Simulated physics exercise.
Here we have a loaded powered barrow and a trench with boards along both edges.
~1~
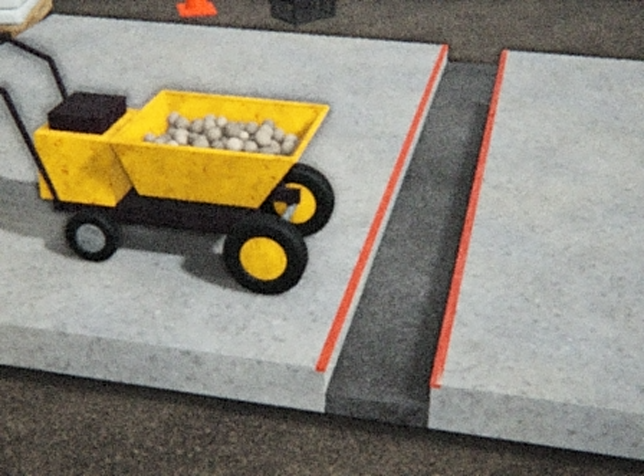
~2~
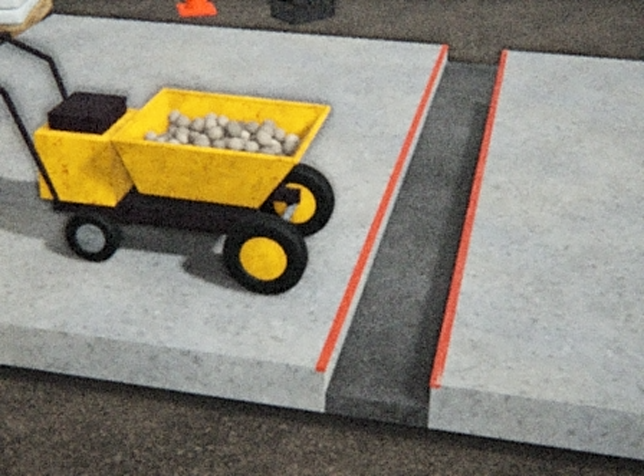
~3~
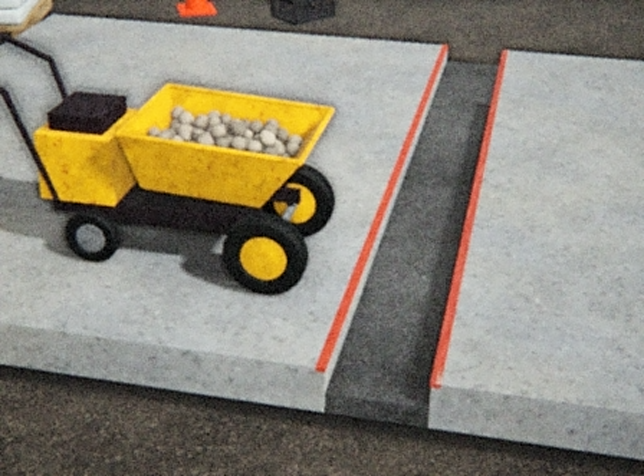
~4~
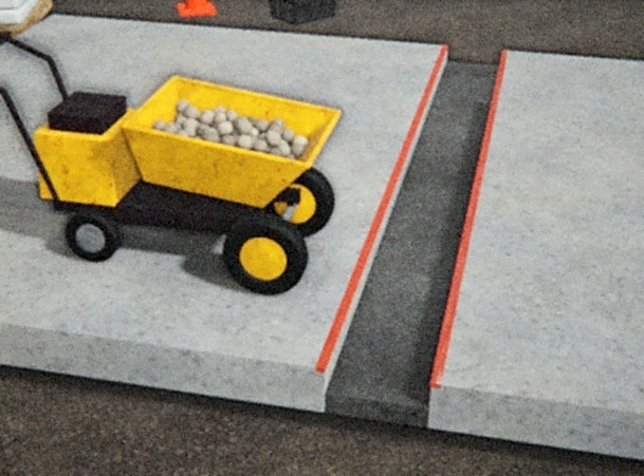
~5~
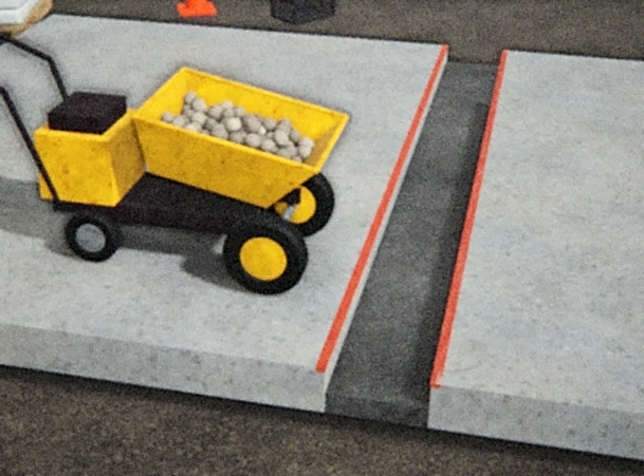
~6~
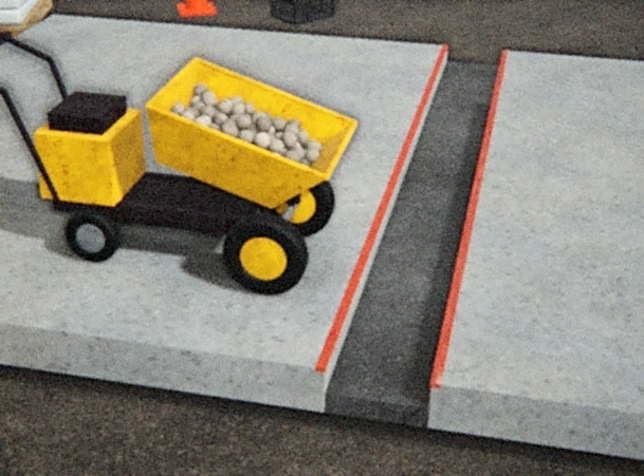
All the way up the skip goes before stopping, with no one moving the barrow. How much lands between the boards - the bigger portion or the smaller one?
The bigger portion lands there.
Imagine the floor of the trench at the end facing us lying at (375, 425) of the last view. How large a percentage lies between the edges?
Estimated share: Approx. 90 %.
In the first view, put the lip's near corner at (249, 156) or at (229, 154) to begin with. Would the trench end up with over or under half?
So the first stop would give past the halfway mark, while the second would give past the halfway mark.
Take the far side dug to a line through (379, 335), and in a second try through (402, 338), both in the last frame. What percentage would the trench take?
Estimated share: Try 1 approx. 10 in a hundred, try 2 approx. 40 in a hundred.
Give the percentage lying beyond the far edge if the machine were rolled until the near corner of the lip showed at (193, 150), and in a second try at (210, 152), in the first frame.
First spot: 0 %, second spot: 0 %.
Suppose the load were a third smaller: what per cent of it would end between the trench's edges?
I'd say close to 90 per cent of it.
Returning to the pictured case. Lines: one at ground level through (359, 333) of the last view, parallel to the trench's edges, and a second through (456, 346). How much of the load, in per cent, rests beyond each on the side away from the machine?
Result, first then second: 90 %, 10 %.
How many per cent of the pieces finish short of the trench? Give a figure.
Some 0 per cent.
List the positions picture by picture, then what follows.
Lip of the skip at (294, 160), level; top of the load at (214, 135), river pebbles; first edge of the trench at (335, 329); far edge at (444, 343), the trench over half as wide as the skip, and shallow for its width, in the first picture.
Lip of the skip at (296, 161), level; top of the load at (215, 134), in the second picture.
Lip of the skip at (300, 163), tipped barely; top of the load at (214, 134), in the third picture.
Lip of the skip at (307, 166), tipped a little; top of the load at (211, 136), in the fourth picture.
Lip of the skip at (316, 171), tipped a little; top of the load at (195, 128), in the fifth picture.
Lip of the skip at (326, 178), tipped clearly; top of the load at (205, 122); first edge of the trench at (335, 329); far edge at (444, 343), in the sixth picture.
Soon after the last picture, skip tipped steeply; all in the skip.
A little later, skip tipped right over; most in the skip; a small part in or heaped over the trench; a stray few falling.
Later still, skip tipped right over; a small part in the skip; most in or heaped over the trench; a small part beyond it.
By the end, skip tipped right over; most in or heaped over the trench; a small part beyond it.
